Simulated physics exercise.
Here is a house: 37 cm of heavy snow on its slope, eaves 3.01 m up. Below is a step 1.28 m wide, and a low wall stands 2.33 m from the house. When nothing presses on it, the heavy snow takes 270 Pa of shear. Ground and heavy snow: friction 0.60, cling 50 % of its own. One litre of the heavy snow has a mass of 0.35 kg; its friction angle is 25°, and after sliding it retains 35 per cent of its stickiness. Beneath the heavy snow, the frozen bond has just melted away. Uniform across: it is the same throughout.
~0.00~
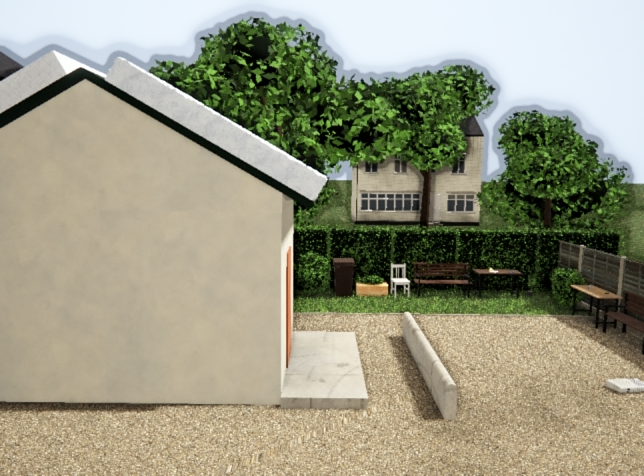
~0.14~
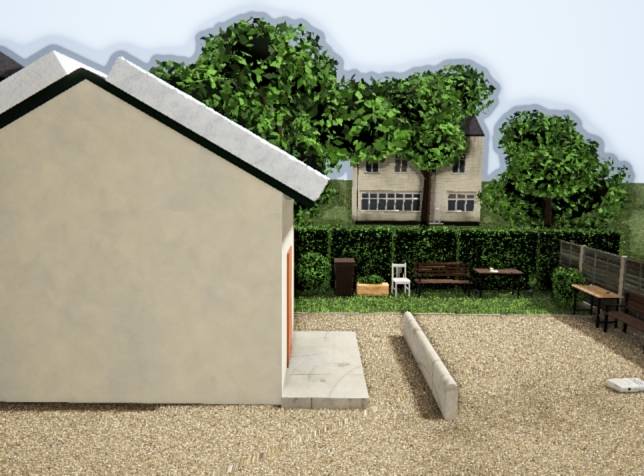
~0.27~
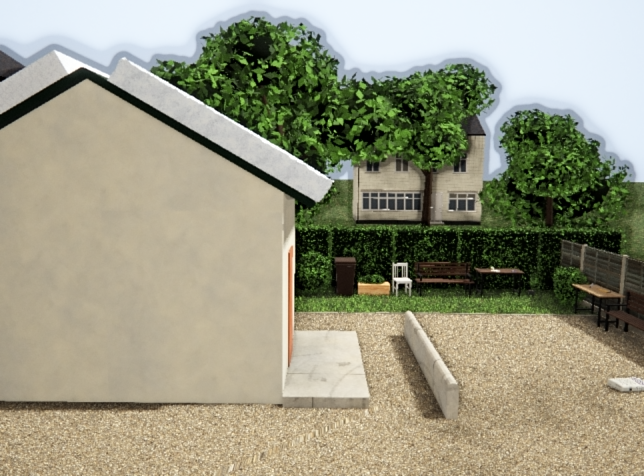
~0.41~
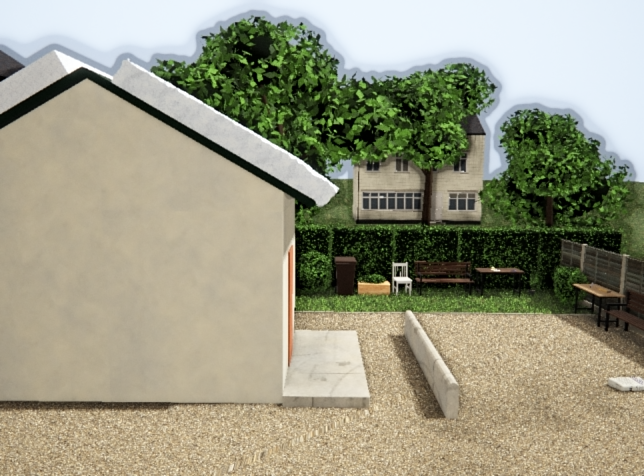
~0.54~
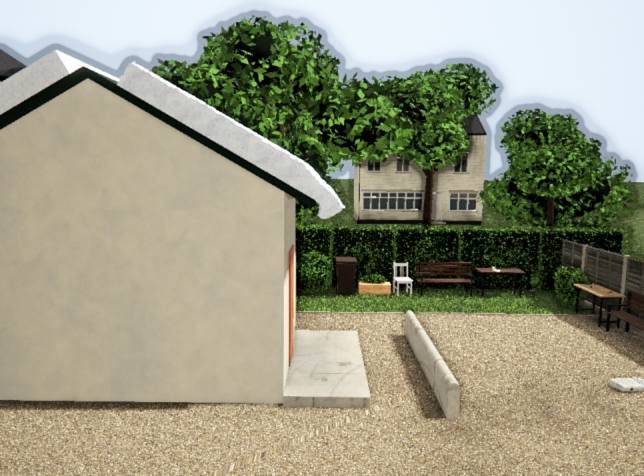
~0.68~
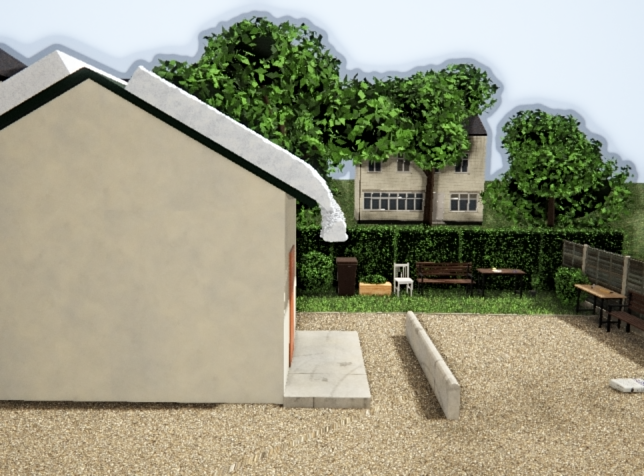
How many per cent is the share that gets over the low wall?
I would say roughly 17 per cent.
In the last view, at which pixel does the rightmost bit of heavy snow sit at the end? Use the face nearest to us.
Near (628, 411), I'd say.
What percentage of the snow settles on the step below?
Estimate: Around 25 %.
By 1.10 s, 85 % is still on the roof and 0 % is past the low wall.
By 1.60 s, 65 % is still on the roof and 0 % is past the low wall.
By 2.10 s, 33 % is still on the roof and 0 % is past the low wall.
By 2.60 s, none is still on the roof and 3 % is past the low wall.
By 3.90 s, at the end, none is still on the roof and 17 % is past the low wall.
